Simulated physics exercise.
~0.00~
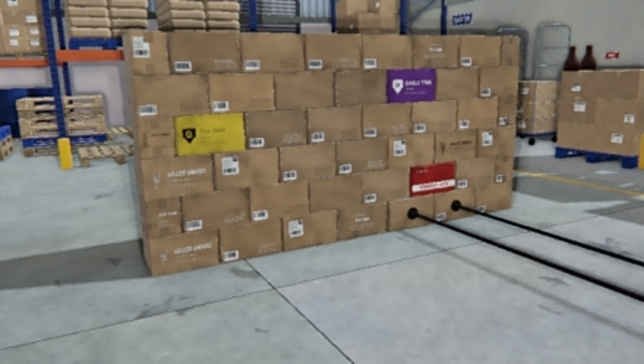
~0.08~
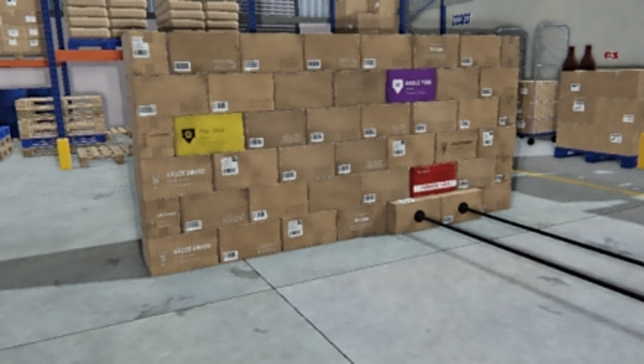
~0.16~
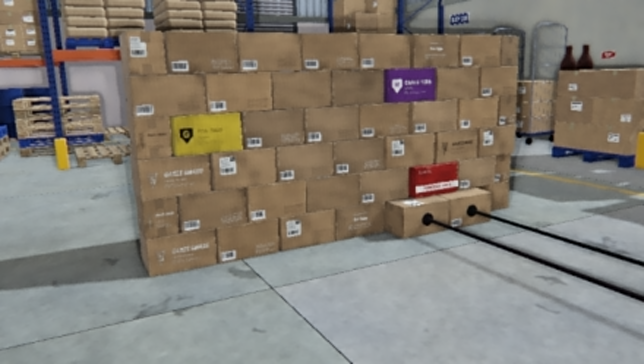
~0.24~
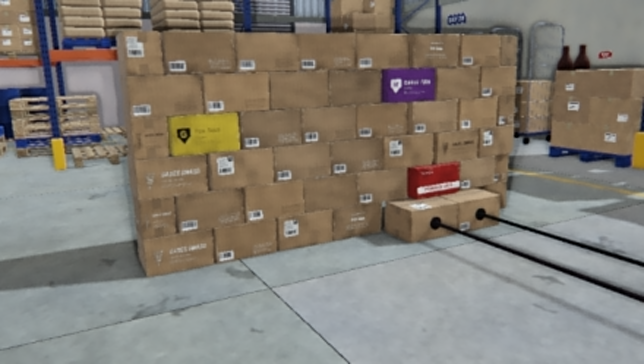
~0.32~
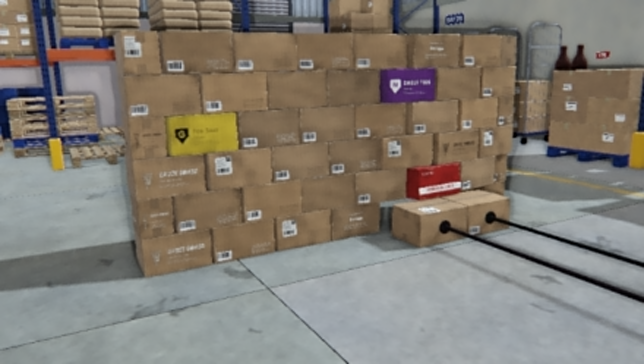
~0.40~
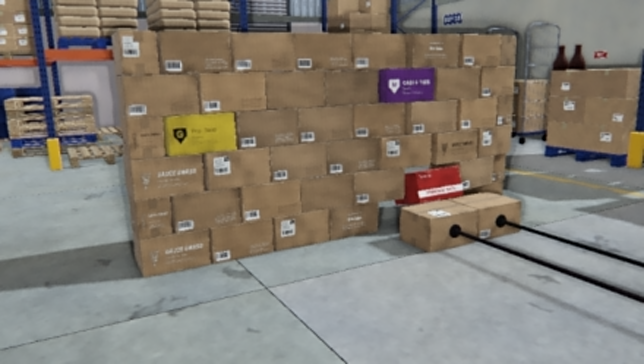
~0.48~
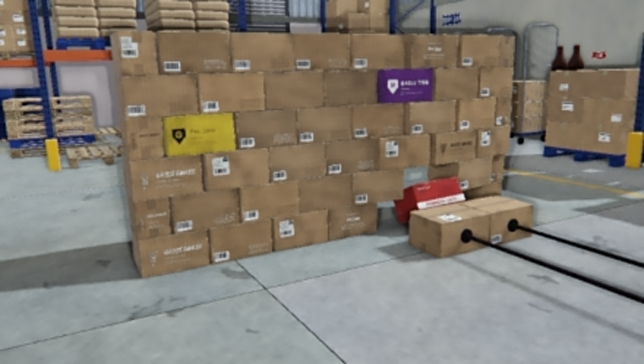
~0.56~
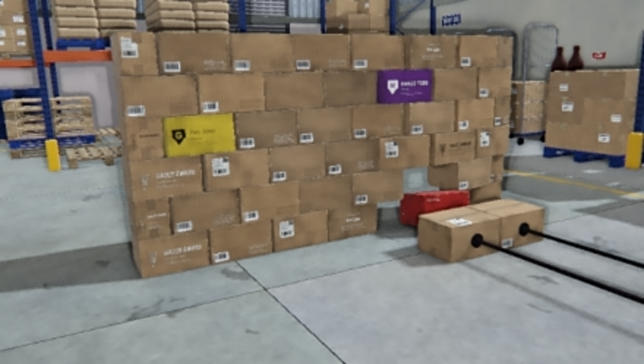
In the video, two dark rods draw a pair of cartons out from the bottom of a stacked carton wall in a warehouse; the red carton above them tilts and drops into the gap behind the pair, while the yellow and purple cartons stay up in the wall.
